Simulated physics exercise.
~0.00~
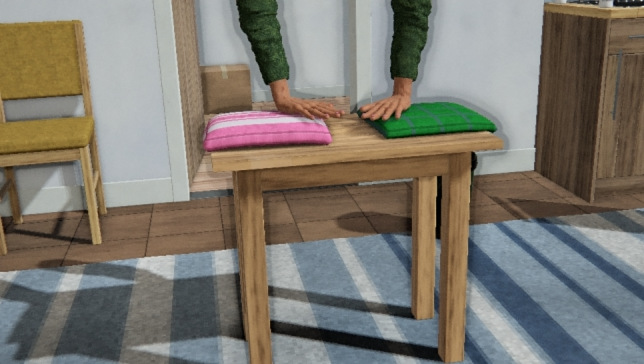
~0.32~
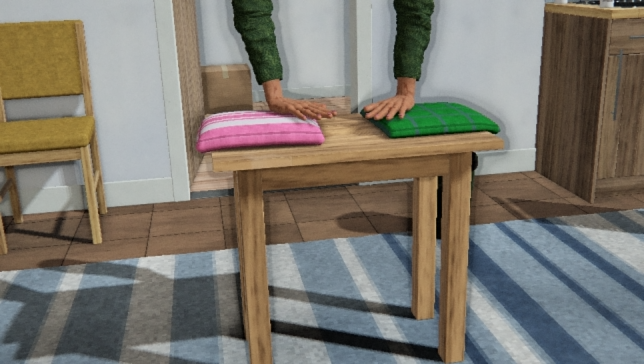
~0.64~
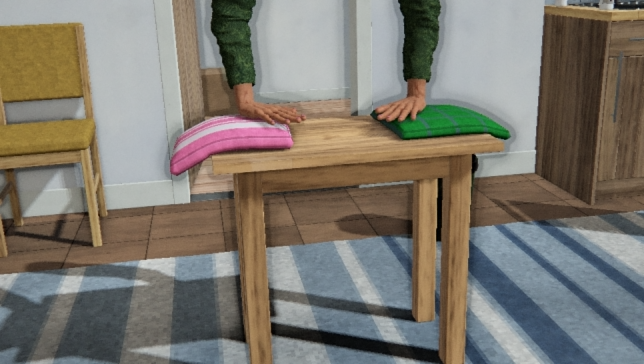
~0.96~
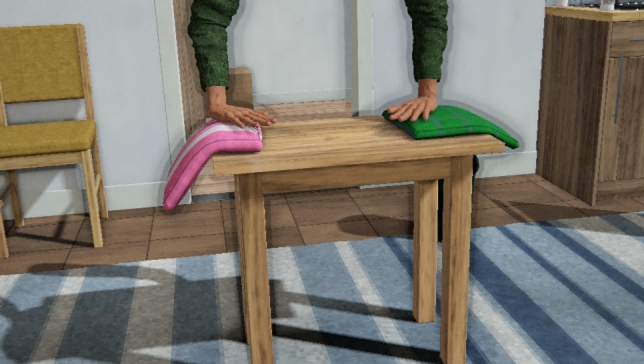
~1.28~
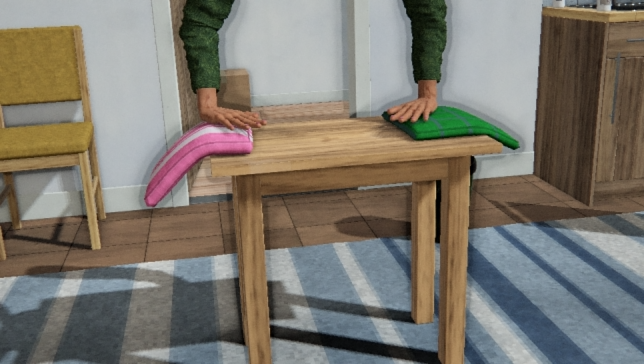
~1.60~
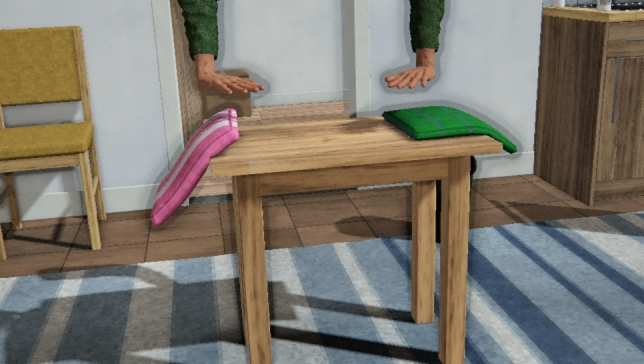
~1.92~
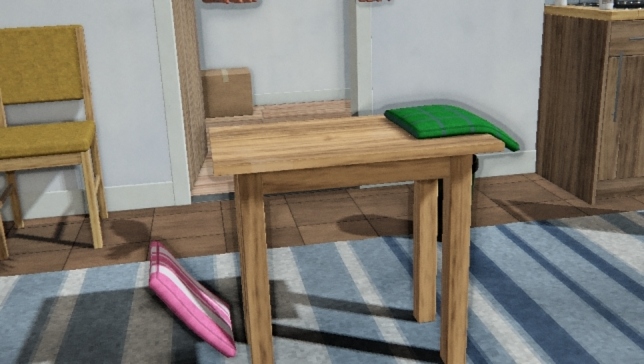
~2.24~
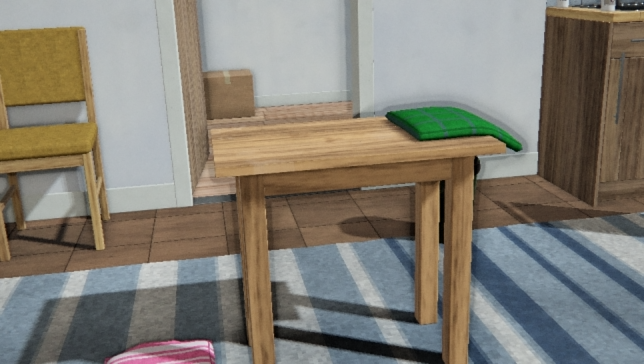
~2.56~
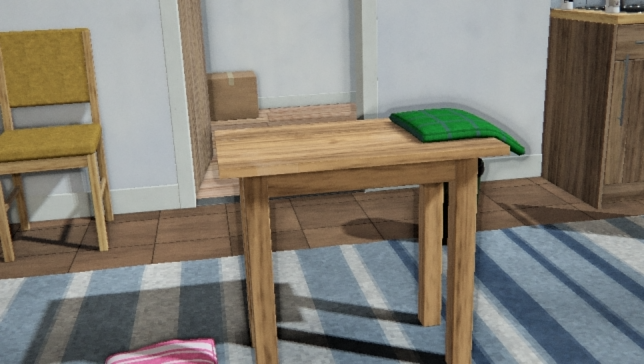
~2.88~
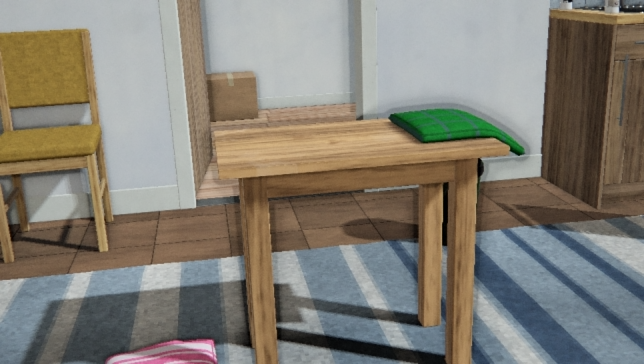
The clip opens on a person in green sleeves resting one hand on a pink striped folded blanket and the other on a green pad atop a small wooden table. The hands spread apart, sliding the blanket left and the pad a shorter way right. The blanket bends down over the left edge, while a corner of the pad droops past the right edge. Then the hands lift and withdraw, and the blanket tips off and drops. It ends up lying on the striped rug, partly out of view, while the green pad stays on the table.
